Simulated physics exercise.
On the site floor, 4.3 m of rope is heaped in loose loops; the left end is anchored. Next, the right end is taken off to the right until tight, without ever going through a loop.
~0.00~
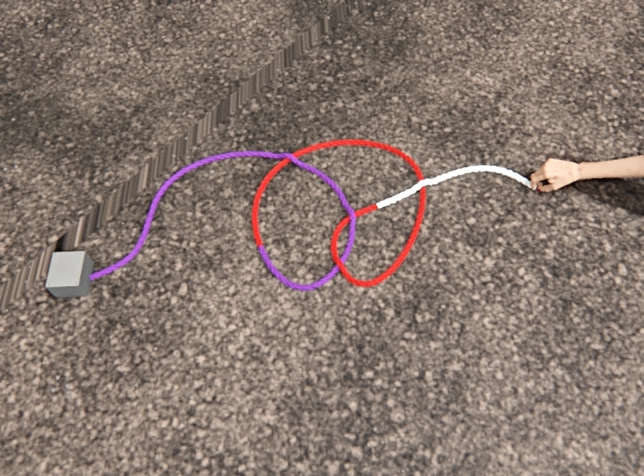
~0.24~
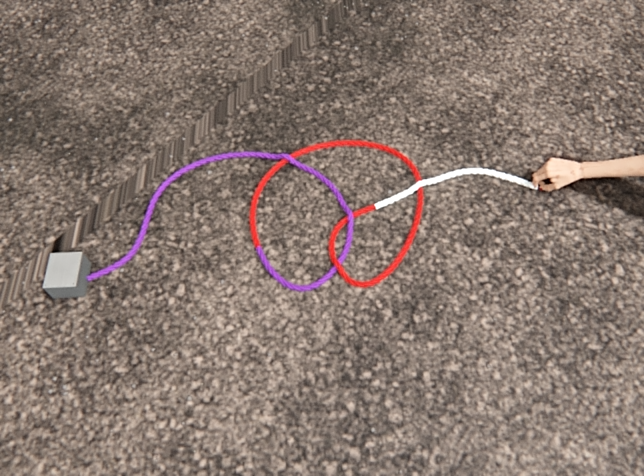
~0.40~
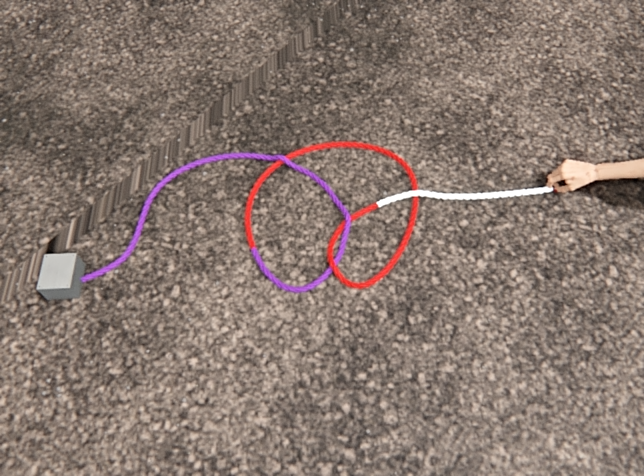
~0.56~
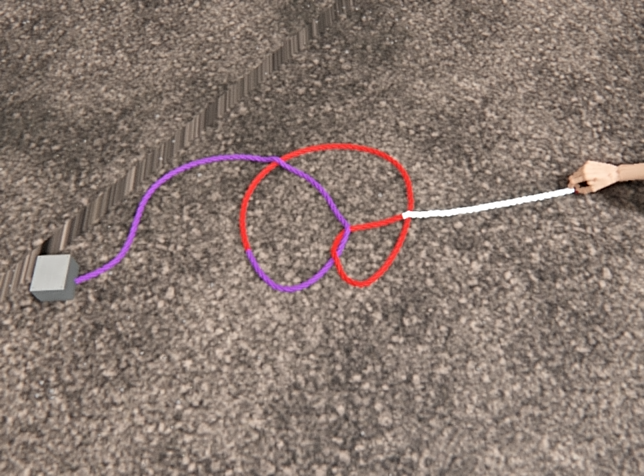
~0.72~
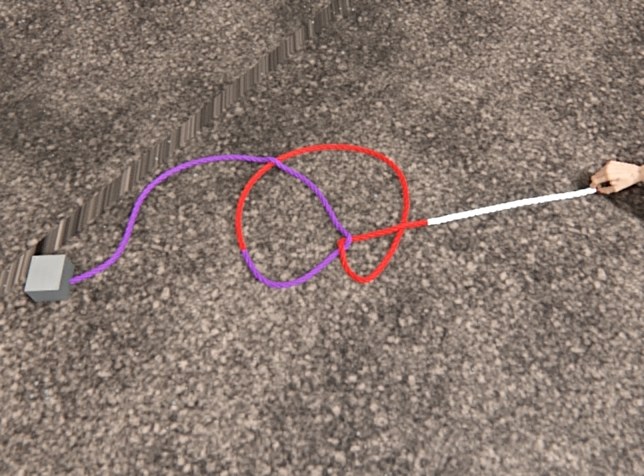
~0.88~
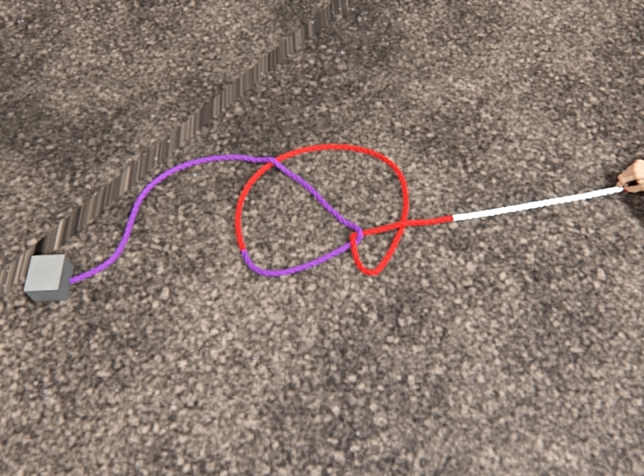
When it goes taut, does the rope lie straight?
The rope opens out.
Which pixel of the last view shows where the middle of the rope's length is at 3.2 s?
About (443, 195).
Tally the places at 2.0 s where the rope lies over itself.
There are 4.
By 2.0 s, the ends are 2.6 m apart, loops still 41 cm across.
By 3.2 s, the ends are 3.2 m apart, loops still 20 cm across.
By 4.3 s, the ends are 3.9 m apart, loops still 14 cm across.
By 5.5 s, the ends are 4.3 m apart, and it runs straight.
By 5.8 s, the ends are 4.3 m apart, and it runs straight.
